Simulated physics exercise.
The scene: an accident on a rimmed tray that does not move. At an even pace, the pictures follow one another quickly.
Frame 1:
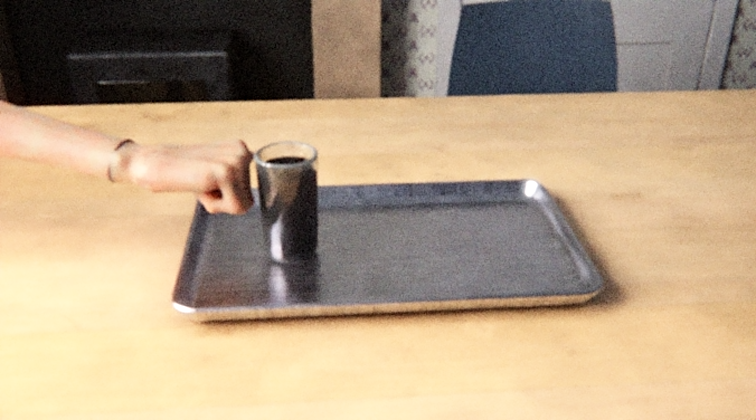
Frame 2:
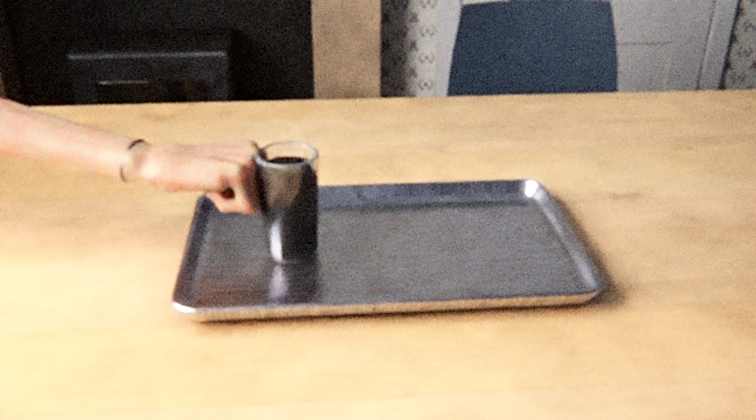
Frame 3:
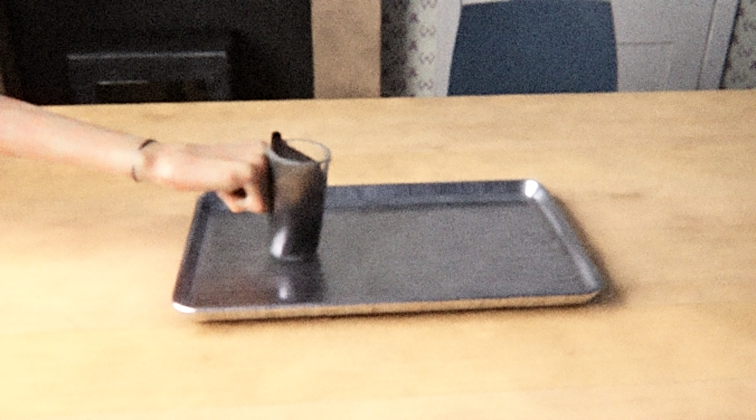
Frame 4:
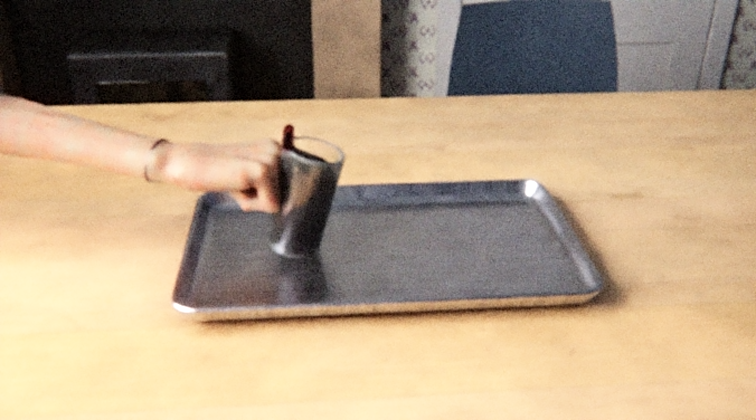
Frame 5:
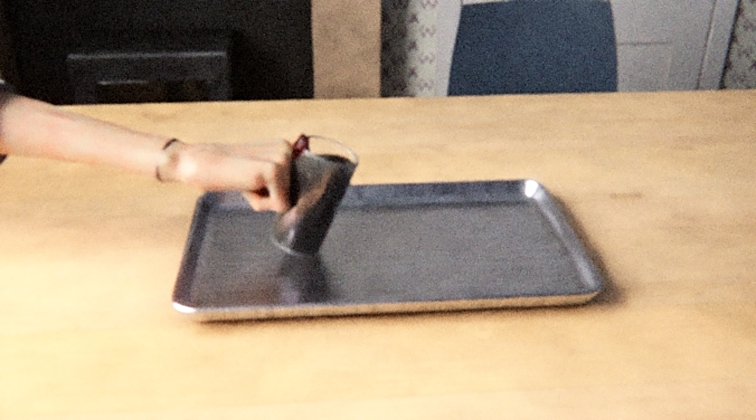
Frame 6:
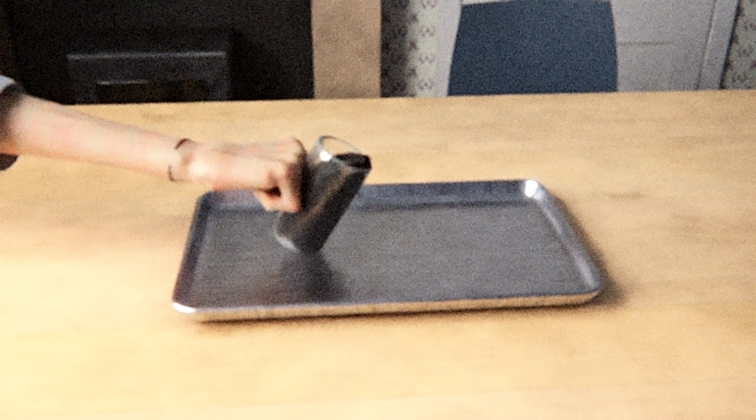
A glass of dark liquid tilting steadily to the right on a metal tray as a hand pushes it from the left.
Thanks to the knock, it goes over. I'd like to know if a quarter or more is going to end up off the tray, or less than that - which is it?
I'd say a quarter or more ends up off it.
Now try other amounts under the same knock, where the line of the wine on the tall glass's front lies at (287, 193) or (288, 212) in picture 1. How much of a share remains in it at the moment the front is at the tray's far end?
It holds around 65 in a hundred the first time and around 60 in a hundred the second.
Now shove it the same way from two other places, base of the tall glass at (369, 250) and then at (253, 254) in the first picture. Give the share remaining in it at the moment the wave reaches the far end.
Around 75 per cent first, then around 50 per cent.
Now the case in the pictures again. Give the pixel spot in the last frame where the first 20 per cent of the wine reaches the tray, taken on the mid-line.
At about (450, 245).
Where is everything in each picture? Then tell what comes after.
In the first picture, it leans 0°; its right rim is at (316, 155); the wine meets the walls at (261, 165) and (314, 163); the tray's far rim is at (569, 229); the tray is clear ahead.
In the second picture, it leans 0°; its right rim is at (316, 155); the wine meets the walls at (261, 165) and (314, 163).
In the third picture, it leans 7°; its right rim is at (329, 155); the wine meets the walls at (278, 147) and (323, 167); 1 per cent is over the edge.
In the fourth picture, it leans 14°; its right rim is at (343, 157); the wine meets the walls at (285, 158) and (335, 165); 1 per cent is over the edge.
In the fifth picture, it leans 21°; its right rim is at (356, 161); the wine meets the walls at (294, 167) and (352, 159); 1 per cent is over the edge.
In the sixth picture, it leans 29°; its right rim is at (370, 167); the wine meets the walls at (296, 184) and (371, 157); 1 per cent is over the edge.
A moment on, the tall glass lies on its side and 88 per cent is in the glass, 9 on the tray and 3 above or beyond its rim.
Next, the tall glass lies on its side and 52 per cent is in the glass, 42 on the tray and 6 above or beyond its rim.
Then the tall glass lies on its side and 33 per cent is in the glass, 40 on the tray and 27 above or beyond its rim.
Later the tall glass lies on its side and 18 per cent is in the glass, 47 on the tray and 35 above or beyond its rim.
At rest 65 per cent is held by tray and glass, 35 is off the tray.
